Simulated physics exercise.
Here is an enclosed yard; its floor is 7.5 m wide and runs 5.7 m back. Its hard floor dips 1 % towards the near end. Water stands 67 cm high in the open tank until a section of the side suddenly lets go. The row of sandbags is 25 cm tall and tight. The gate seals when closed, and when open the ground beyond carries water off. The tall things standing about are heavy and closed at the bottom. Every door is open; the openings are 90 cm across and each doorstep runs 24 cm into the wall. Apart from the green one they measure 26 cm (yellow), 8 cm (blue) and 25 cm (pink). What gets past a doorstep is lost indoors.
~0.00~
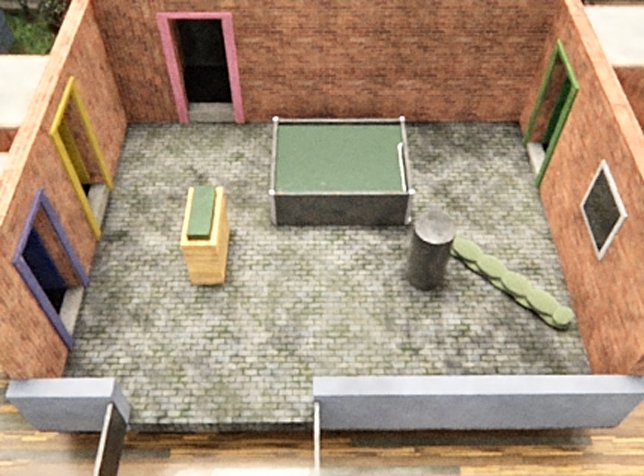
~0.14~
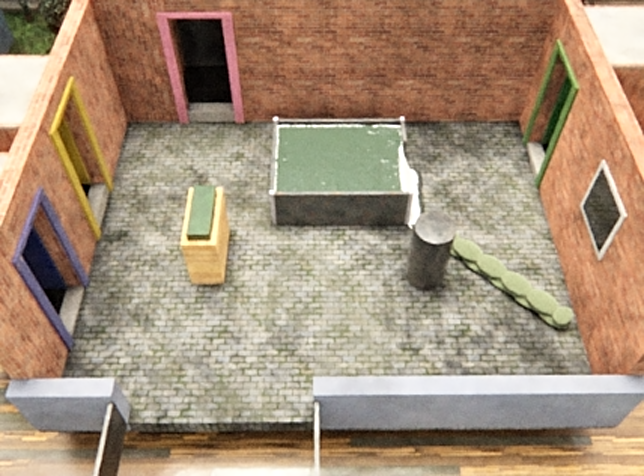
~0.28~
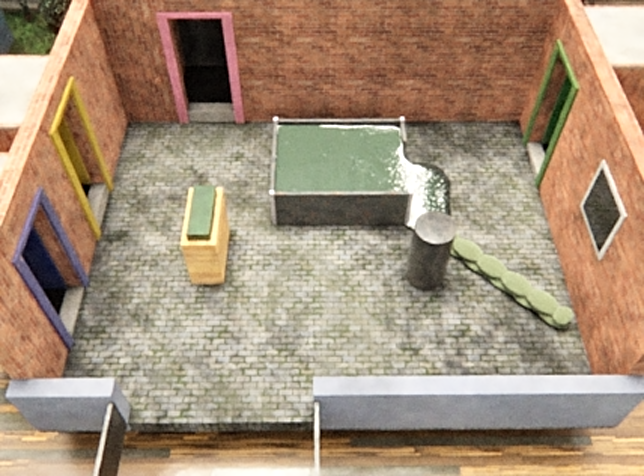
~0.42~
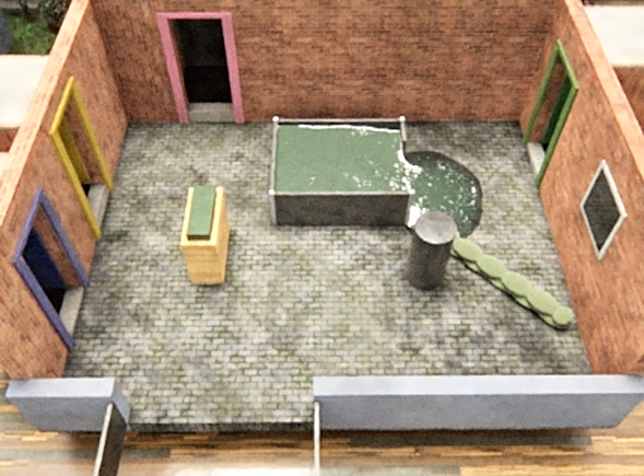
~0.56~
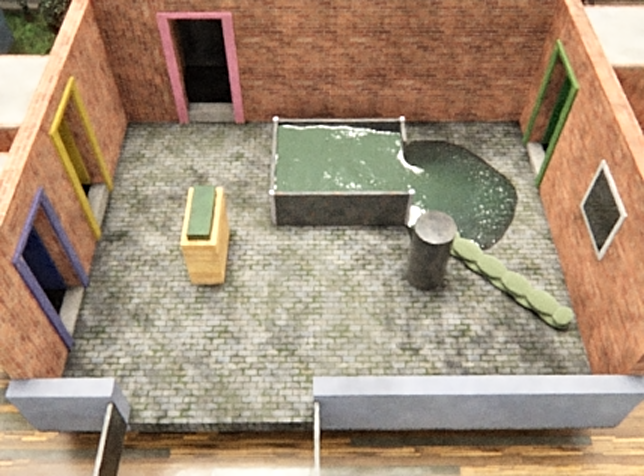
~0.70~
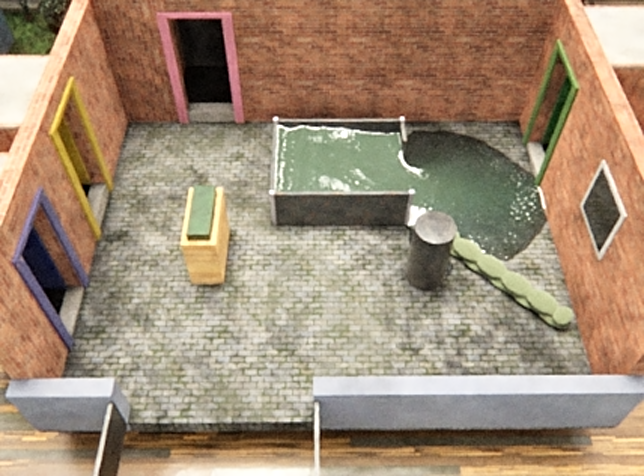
Green water pouring through a gap in the right side of an open tank and spreading across the paved floor of a brick-walled yard.
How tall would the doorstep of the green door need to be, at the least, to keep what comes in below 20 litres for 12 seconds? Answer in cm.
Some 23 cm above the ground.
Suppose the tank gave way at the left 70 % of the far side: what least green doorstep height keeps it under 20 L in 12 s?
About 18 cm.
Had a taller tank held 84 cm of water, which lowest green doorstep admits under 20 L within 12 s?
Some 30 cm.
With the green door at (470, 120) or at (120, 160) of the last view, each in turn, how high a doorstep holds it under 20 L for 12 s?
About 17 and 8.0 cm.
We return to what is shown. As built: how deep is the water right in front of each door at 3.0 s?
In cm: Green 23, yellow 0, blue 0, pink 0.
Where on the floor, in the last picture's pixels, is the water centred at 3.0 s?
At about (434, 210).
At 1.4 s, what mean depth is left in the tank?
Some 43 cm.
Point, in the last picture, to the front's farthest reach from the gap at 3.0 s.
At about (593, 402).
After 1.4 s water covers 20 % of the floor, deepest (36 cm) near (412, 204); 25 cm at the green door, 23 litres in over its 11 cm doorstep.
After 3.0 s water covers 30 % of the floor, deepest (38 cm) near (553, 302); 23 cm at the green door, 140 litres in over its 11 cm doorstep.
After 12.0 s water covers 85 % of the floor, deepest (10 cm) near (553, 302); 7 cm at the green door, 236 litres in over its 11 cm doorstep.
At the green door as built, the water arrived by 0.8 s and peaked near 28 cm at 2.0 s.
With a doorstep of 20.5 cm, 40 litres would have come in within the 12 s; with 28 cm, 3 litres. So under 20 litres takes about 23 cm.
